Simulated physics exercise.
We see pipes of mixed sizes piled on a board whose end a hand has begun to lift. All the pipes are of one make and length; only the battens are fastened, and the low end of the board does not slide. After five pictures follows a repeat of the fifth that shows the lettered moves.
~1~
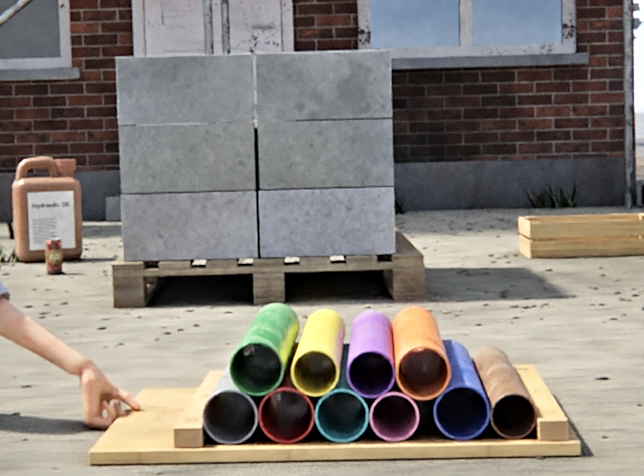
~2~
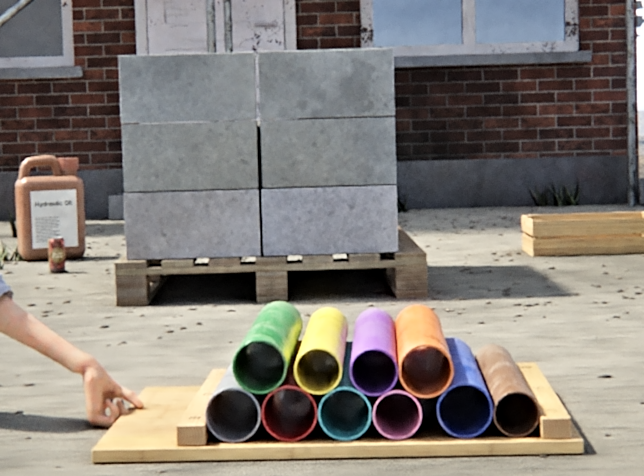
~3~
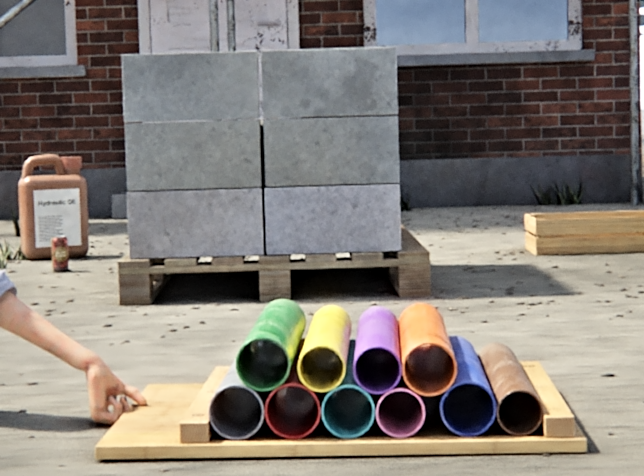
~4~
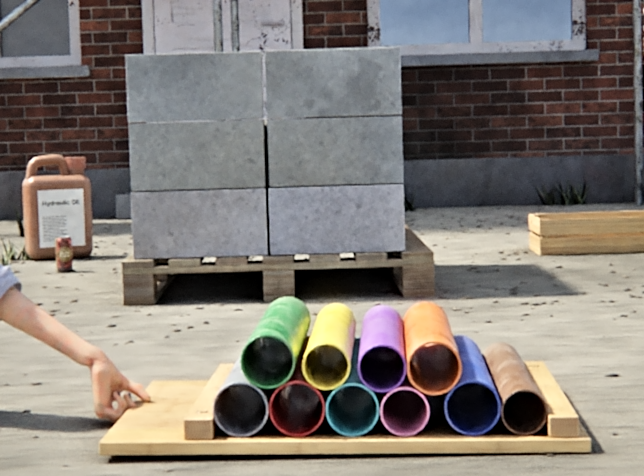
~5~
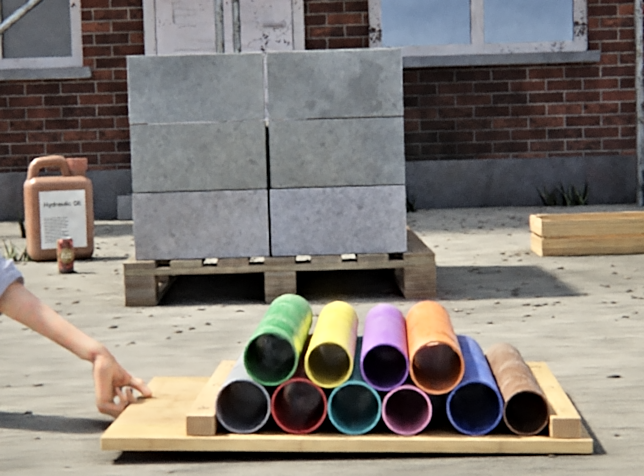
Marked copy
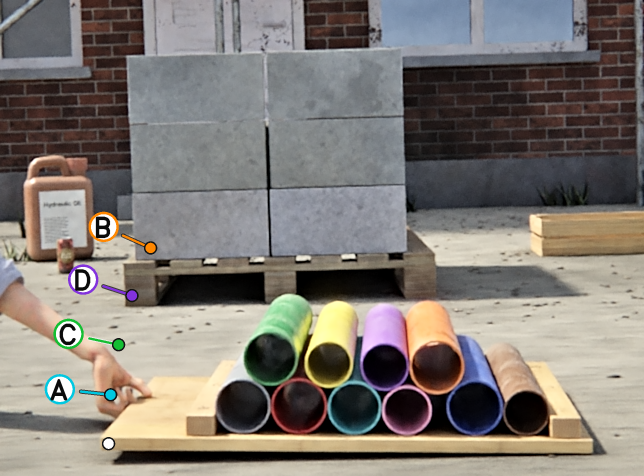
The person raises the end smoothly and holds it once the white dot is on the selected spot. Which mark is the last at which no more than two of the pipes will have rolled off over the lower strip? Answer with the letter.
It can be raised to B.
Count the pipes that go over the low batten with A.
With A, none.
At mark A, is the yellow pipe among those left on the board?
The yellow pipe: Yes.
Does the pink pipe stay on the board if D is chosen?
Yes.
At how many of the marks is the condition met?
The number is four.
On the marked copy, A at (111, 395); B at (150, 248); C at (119, 344); D at (132, 296); the white dot at (109, 443).
Taking B. A third of the way, board at 20°.
Two thirds of the way, board at 26°.
When it is over, board at 26°, two over the low batten (purple, orange).
As for the rest, A none over the low batten; C none over the low batten; D none over the low batten.
